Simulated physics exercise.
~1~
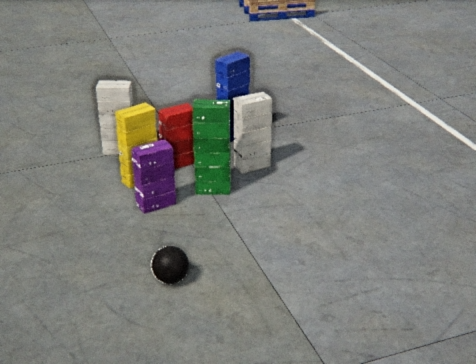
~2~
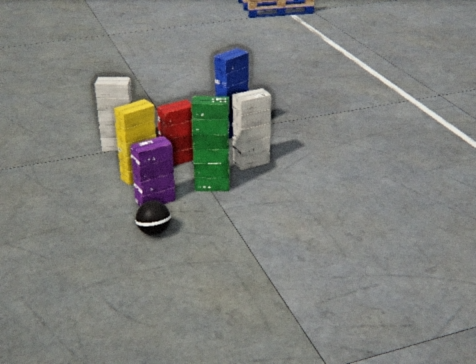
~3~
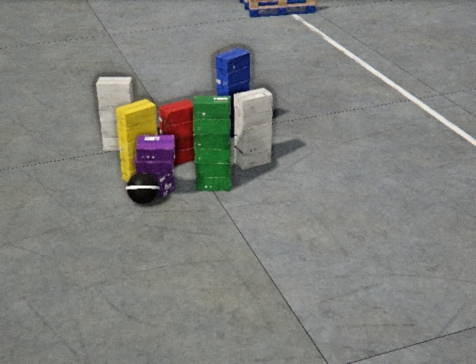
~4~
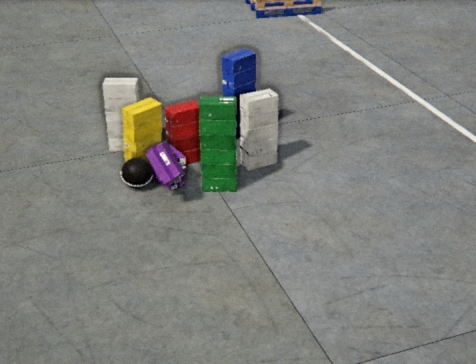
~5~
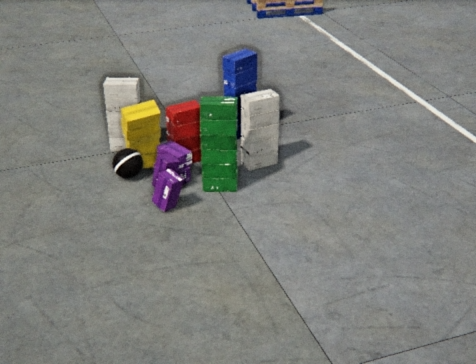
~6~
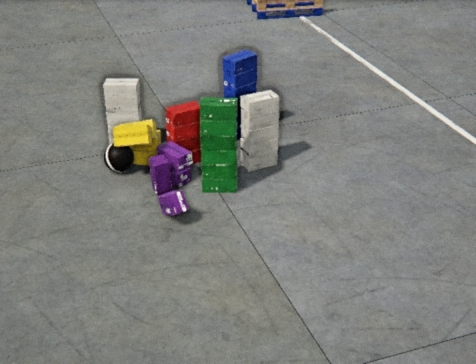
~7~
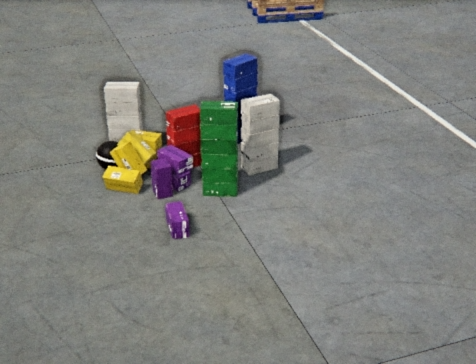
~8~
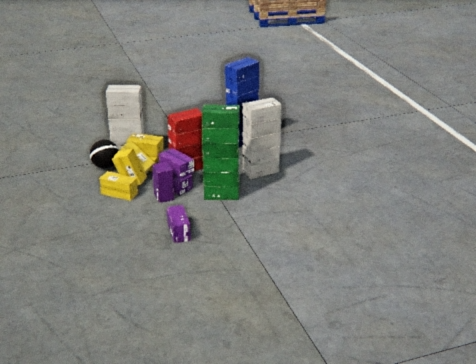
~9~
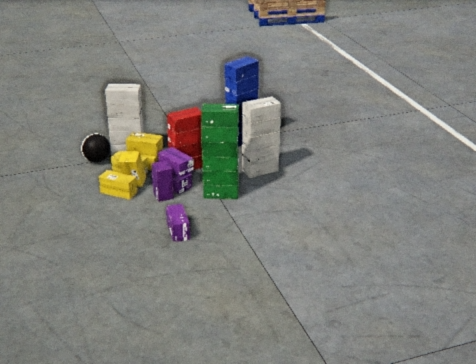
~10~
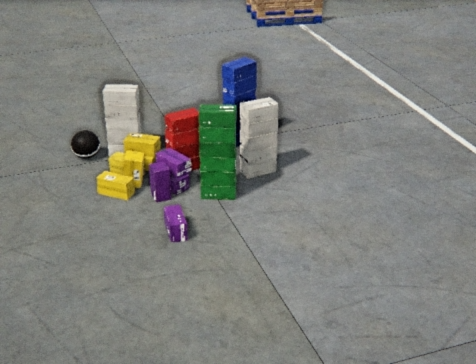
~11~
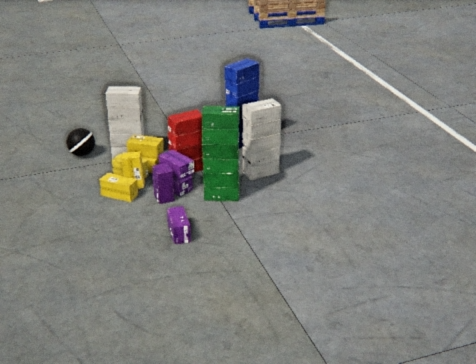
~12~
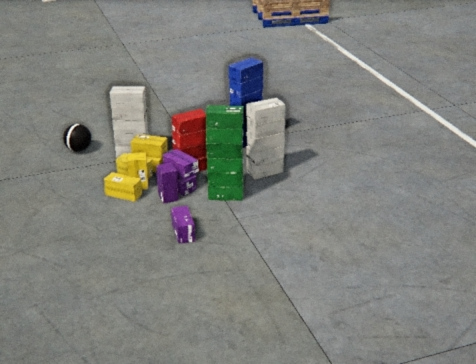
At first, seven towers of coloured parcels stand close together on a grey floor while a black ball with a pale stripe rolls toward them from the front. It strikes the short purple tower, which twists and tips over to the right. The ball carries on to the left into the yellow tower, and that one leans and collapses forward in a heap as a purple parcel tumbles out toward the front. The ball slips past the fallen yellow parcels and rolls away to the left. The red, green, blue and two white towers are still standing at the end.
